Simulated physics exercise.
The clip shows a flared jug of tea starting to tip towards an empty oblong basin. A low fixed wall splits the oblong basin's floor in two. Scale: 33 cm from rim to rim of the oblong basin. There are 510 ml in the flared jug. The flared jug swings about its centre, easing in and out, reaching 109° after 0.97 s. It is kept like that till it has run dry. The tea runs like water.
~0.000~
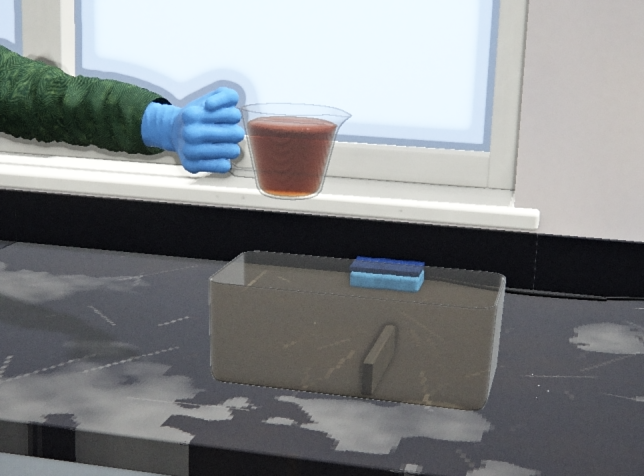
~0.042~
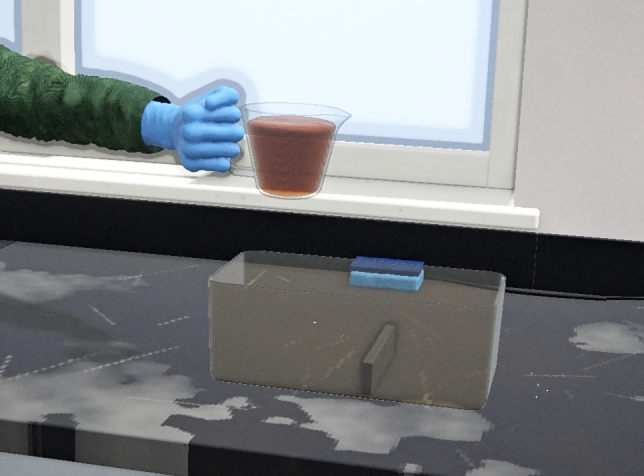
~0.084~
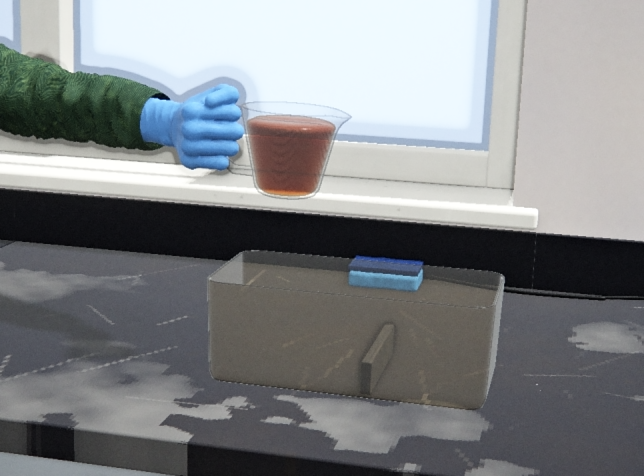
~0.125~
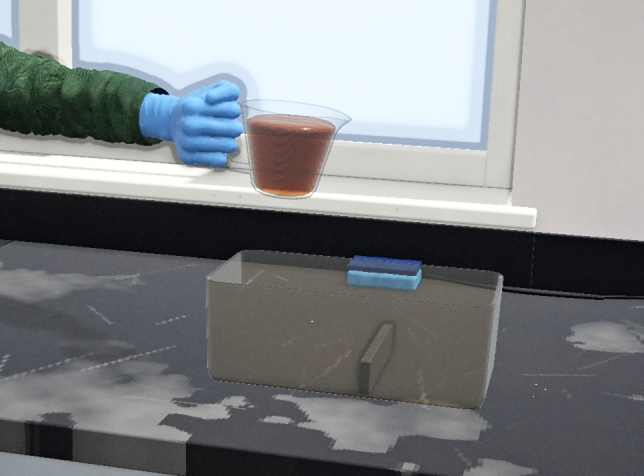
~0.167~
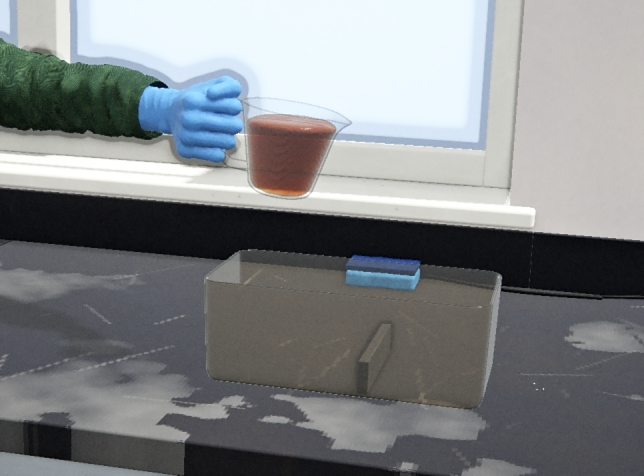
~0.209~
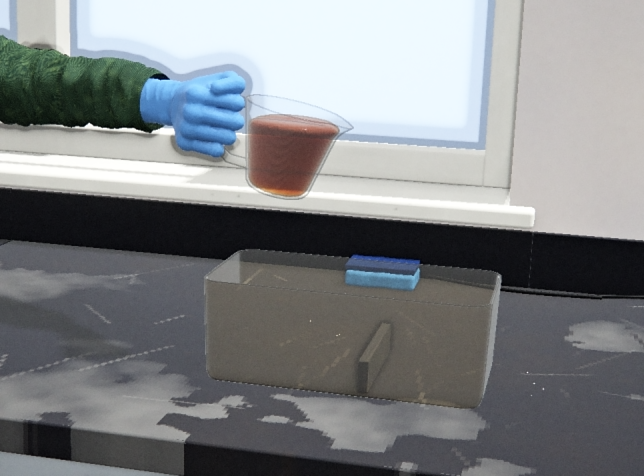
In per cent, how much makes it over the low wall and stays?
About 69 per cent.
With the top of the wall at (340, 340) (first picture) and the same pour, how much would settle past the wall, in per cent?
Then about 95 per cent.
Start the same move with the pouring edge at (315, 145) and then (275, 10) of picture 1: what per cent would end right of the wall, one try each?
In turn about 5 and 10 per cent.
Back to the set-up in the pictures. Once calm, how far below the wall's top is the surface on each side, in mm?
Left about 34 mm, right about 20 mm.
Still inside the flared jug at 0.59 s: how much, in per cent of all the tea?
Some 62 per cent.
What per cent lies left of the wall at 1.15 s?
About 30 per cent.
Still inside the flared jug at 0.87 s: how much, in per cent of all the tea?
Near 6 in a hundred.
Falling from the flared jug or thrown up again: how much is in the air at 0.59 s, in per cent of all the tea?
Some 28 per cent.
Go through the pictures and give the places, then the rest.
In the first frame, it leans 0°; its right rim is at (352, 115); the tea meets the walls at (250, 119) and (338, 125); the oblong basin's rim runs from (227, 267) to (500, 293); the wall's top is at (380, 345).
In the second frame, it leans 1°; its right rim is at (352, 115); the tea meets the walls at (249, 119) and (338, 125).
In the third frame, it leans 2°; its right rim is at (352, 116); the tea meets the walls at (250, 118) and (337, 125).
In the fourth frame, it leans 4°; its right rim is at (352, 119); the tea meets the walls at (250, 117) and (337, 126).
In the fifth frame, it leans 8°; its right rim is at (352, 123); the tea meets the walls at (250, 117) and (338, 126).
In the sixth frame, it leans 12°; its right rim is at (354, 127); the tea meets the walls at (253, 118) and (342, 127).
By 0.59 s the tilt is 72° and 61 per cent is still to pour, 0 is left of the wall and 12 right of it.
By 0.87 s the tilt is 106° and 6 per cent is still to pour, 17 is left of the wall and 65 right of it.
By 1.15 s the tilt is 109° and 0 per cent is still to pour, 30 is left of the wall and 69 right of it.
By 1.47 s the tilt is 109° and 0 per cent is still to pour, 30 is left of the wall and 69 right of it.
At rest 30 per cent lies left of the wall, 69 right of it and 1 outside.
